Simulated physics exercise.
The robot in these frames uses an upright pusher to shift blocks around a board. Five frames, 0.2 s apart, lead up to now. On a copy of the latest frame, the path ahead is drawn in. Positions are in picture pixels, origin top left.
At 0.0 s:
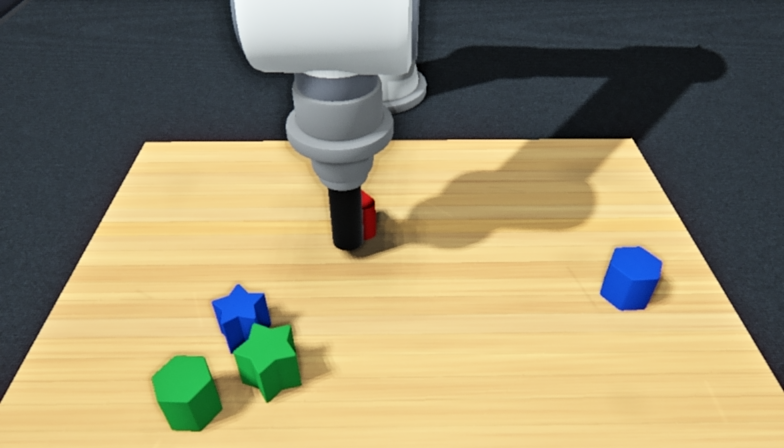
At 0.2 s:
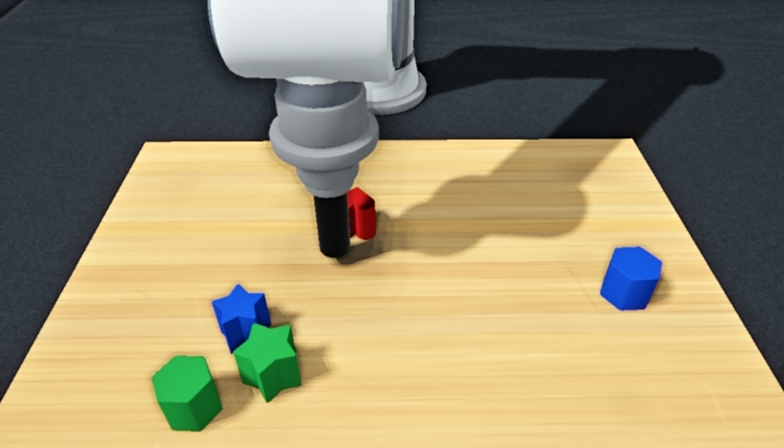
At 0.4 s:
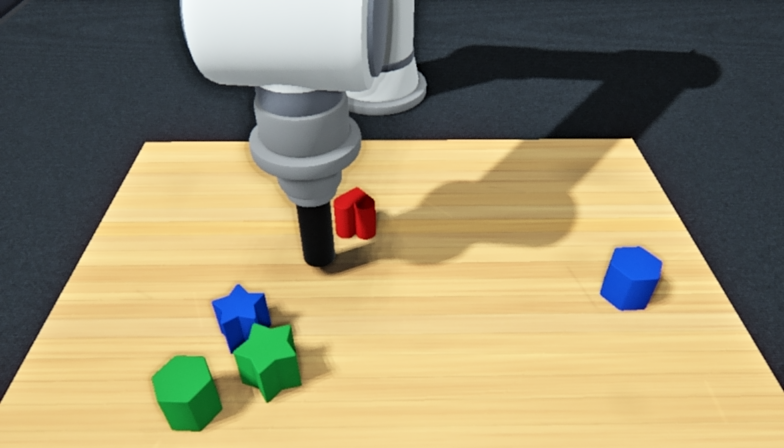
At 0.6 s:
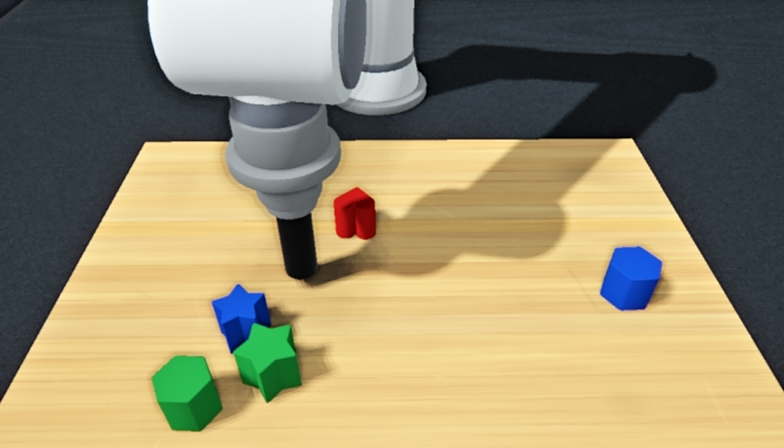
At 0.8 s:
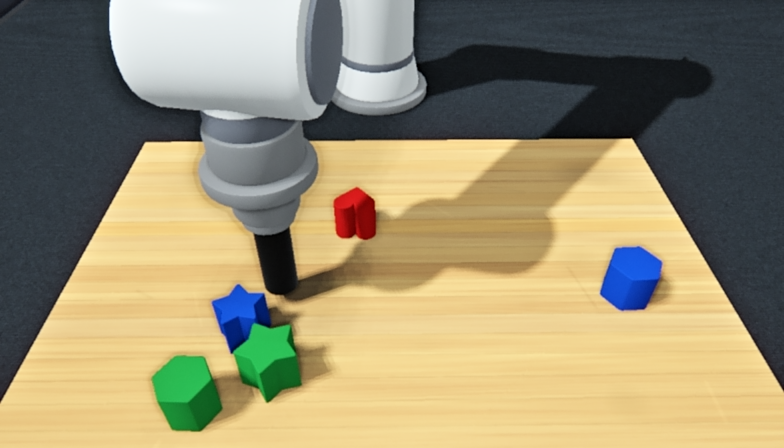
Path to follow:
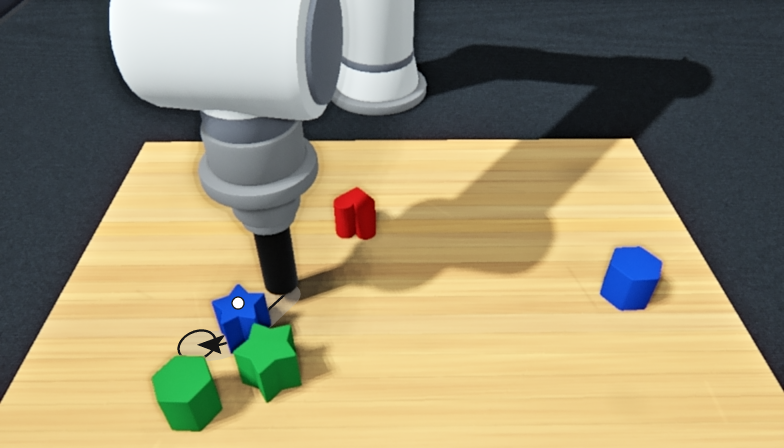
The clip opens with a robot arm's black pusher in front of a partly hidden red block, with blue and green blocks elsewhere on a wooden board. The pusher moves left and toward the viewer, revealing the red block, then nears the blue star while all the blocks stay still.
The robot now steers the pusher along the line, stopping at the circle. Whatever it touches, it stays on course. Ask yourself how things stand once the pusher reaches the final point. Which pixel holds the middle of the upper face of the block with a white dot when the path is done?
Around pixel (171, 345).
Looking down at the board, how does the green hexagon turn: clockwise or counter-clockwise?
Overhead view: Anti-clockwise.
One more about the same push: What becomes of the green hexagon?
It shifts.
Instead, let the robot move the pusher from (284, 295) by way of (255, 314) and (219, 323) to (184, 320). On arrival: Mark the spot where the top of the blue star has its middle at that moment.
Pixel (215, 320).
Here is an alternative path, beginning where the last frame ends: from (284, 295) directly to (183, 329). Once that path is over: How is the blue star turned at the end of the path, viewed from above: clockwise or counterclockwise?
It twists anticlockwise.
The line goes from (284, 295) via (260, 317) and (233, 340), ending at (197, 345); the dot is on the blue star.
The first path, step by step. Halfway along, pusher (244, 317); blue star (215, 324).
At the end, pusher (193, 333); green hexagon (172, 389), turned 25° anticlockwise; blue star (171, 345), turned 20° anticlockwise; green star unmoved.
